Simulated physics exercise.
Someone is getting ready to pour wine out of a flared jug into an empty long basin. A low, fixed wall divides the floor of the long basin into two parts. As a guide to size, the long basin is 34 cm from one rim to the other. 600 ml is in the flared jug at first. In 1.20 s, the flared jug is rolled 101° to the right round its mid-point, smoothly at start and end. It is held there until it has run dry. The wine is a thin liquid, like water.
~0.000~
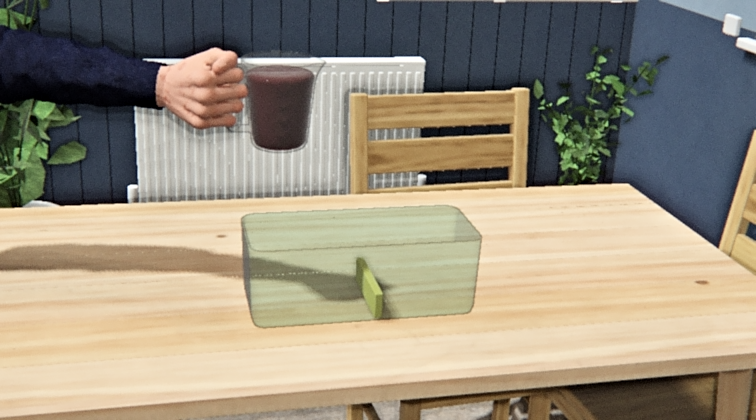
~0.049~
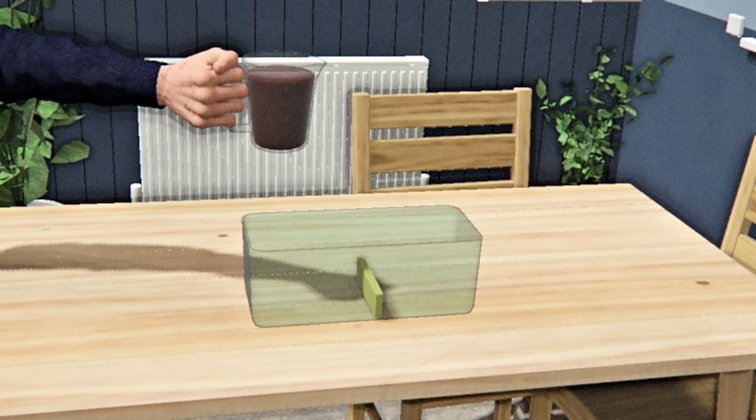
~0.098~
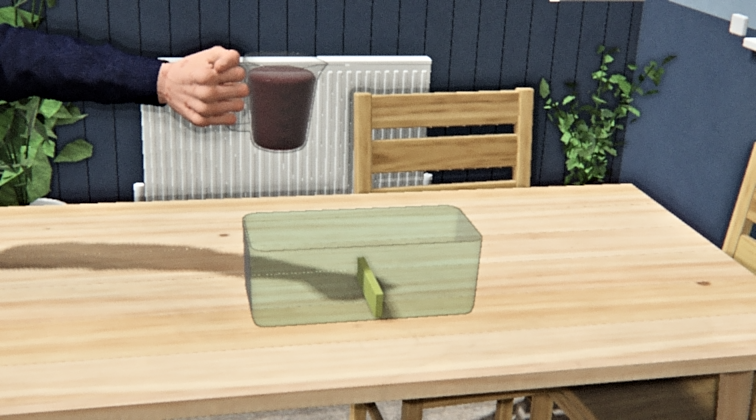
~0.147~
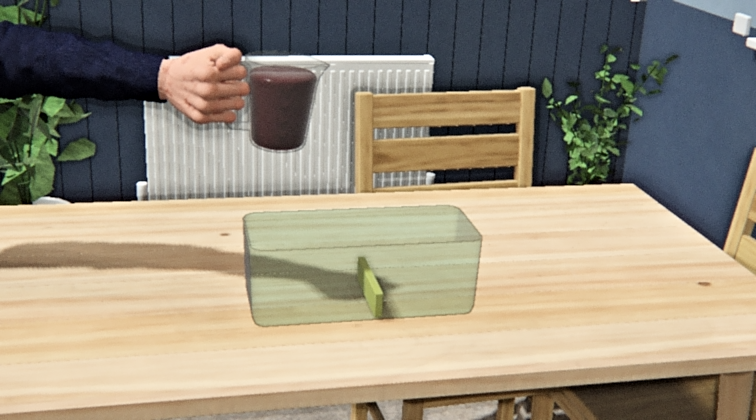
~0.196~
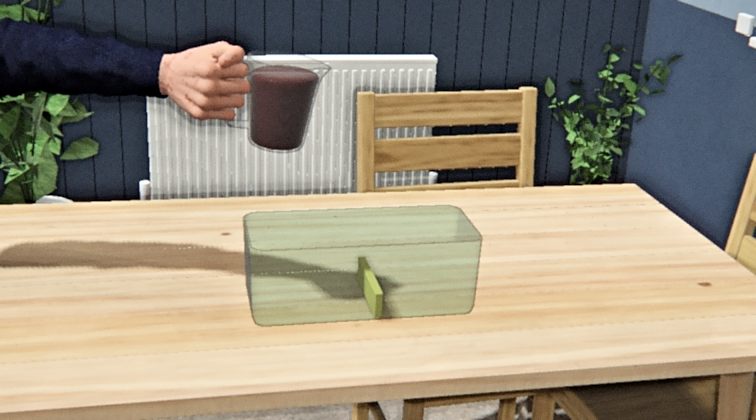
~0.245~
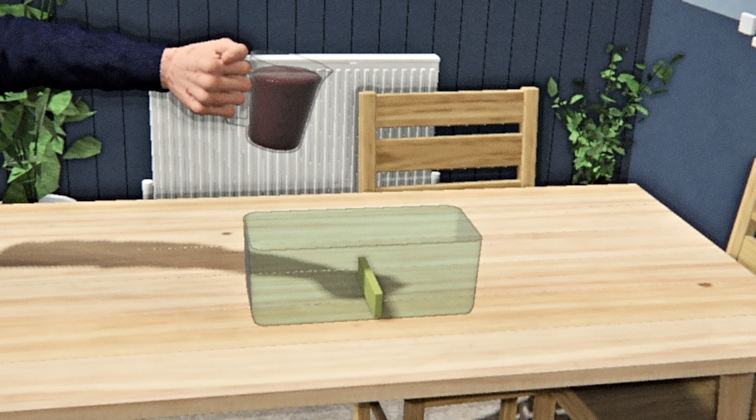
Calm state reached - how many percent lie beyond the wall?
82 percent, roughly.
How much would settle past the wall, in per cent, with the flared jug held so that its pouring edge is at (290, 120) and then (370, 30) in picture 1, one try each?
Some 5 and 85 per cent, in that order.
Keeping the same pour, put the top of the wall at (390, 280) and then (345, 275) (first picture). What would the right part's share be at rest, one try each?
Respectively 40 and 95 %.
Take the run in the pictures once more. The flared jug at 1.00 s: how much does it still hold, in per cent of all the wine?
Close to 30 percent of the whole amount.
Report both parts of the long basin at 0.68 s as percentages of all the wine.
0 left and 2 right, roughly.
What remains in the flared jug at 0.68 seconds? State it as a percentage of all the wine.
I'd put it near 82 percent.
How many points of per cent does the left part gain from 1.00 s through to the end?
Roughly 14 percent.
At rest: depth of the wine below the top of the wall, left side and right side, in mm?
The left comes to roughly 36 mm and the right to roughly 14 mm.
By 0.68 s the tilt is 61° and 82 per cent is still to pour, 0 is left of the wall and 2 right of it.
By 1.00 s the tilt is 94° and 31 per cent is still to pour, 2 is left of the wall and 41 right of it.
By 1.34 s the tilt is 101° and 2 per cent is still to pour, 10 is left of the wall and 82 right of it.
By 1.70 s the tilt is 101° and 0 per cent is still to pour, 16 is left of the wall and 83 right of it.
At rest 16 per cent lies left of the wall, 82 right of it and 2 outside.
